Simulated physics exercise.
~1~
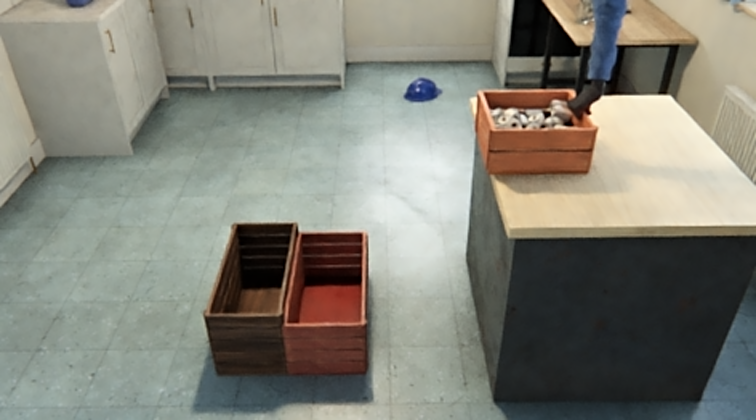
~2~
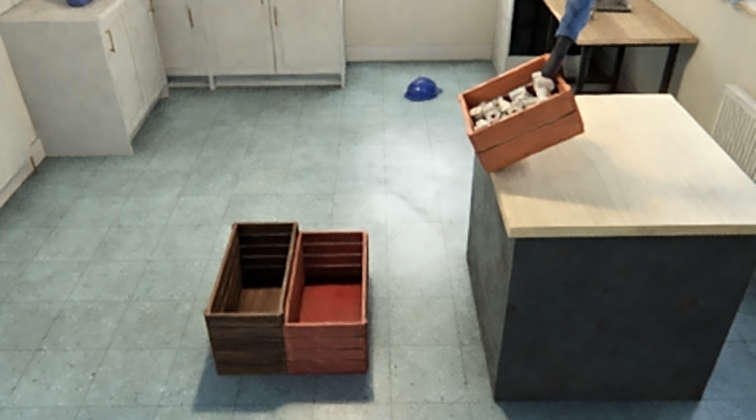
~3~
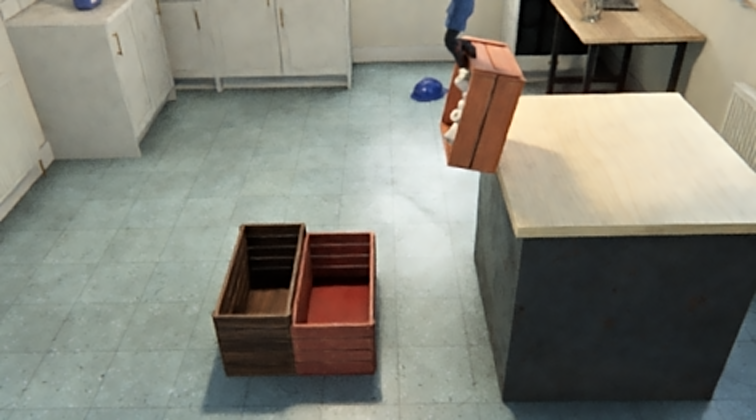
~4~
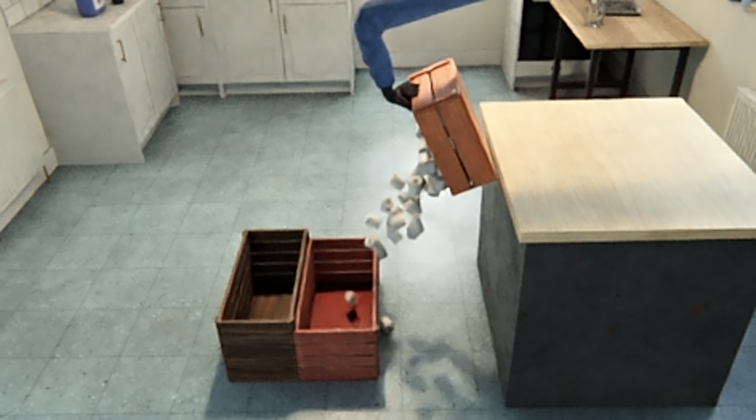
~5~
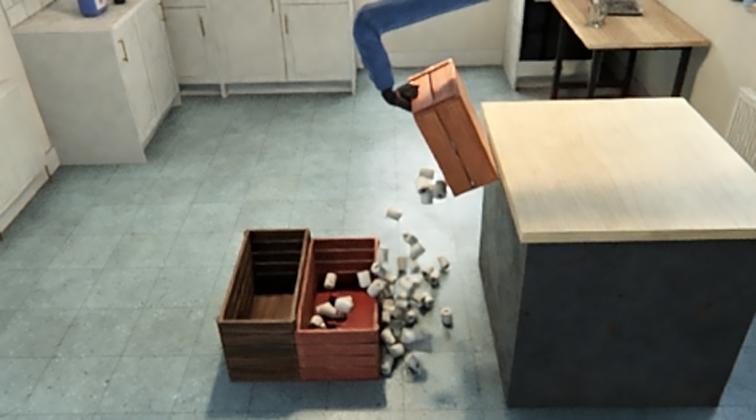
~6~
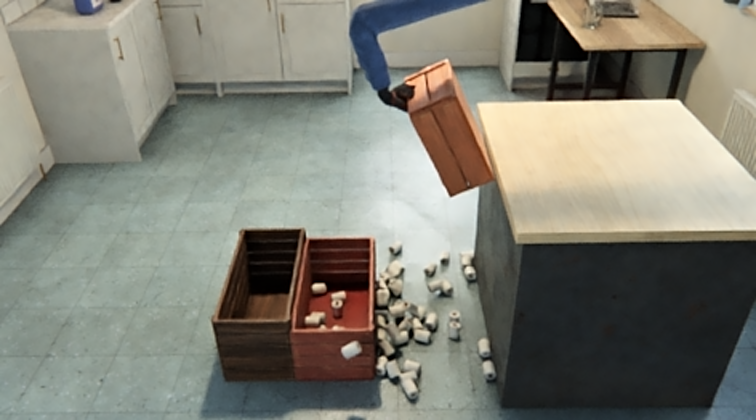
At first, a blue-sleeved arm with a dark glove holds an orange box of white paper rolls at the edge of a bench, above an empty red bin and a wooden box on the tiled floor. The arm lifts the box and tilts it leftward until it stands on end. It tips further, and the rolls pour down in a stream. Some drop into the red bin, but many more hit the floor between it and the bench, bouncing and scattering. Finally, the upturned box hangs over the spill, a few rolls lie in the red bin, and the wooden box remains empty.
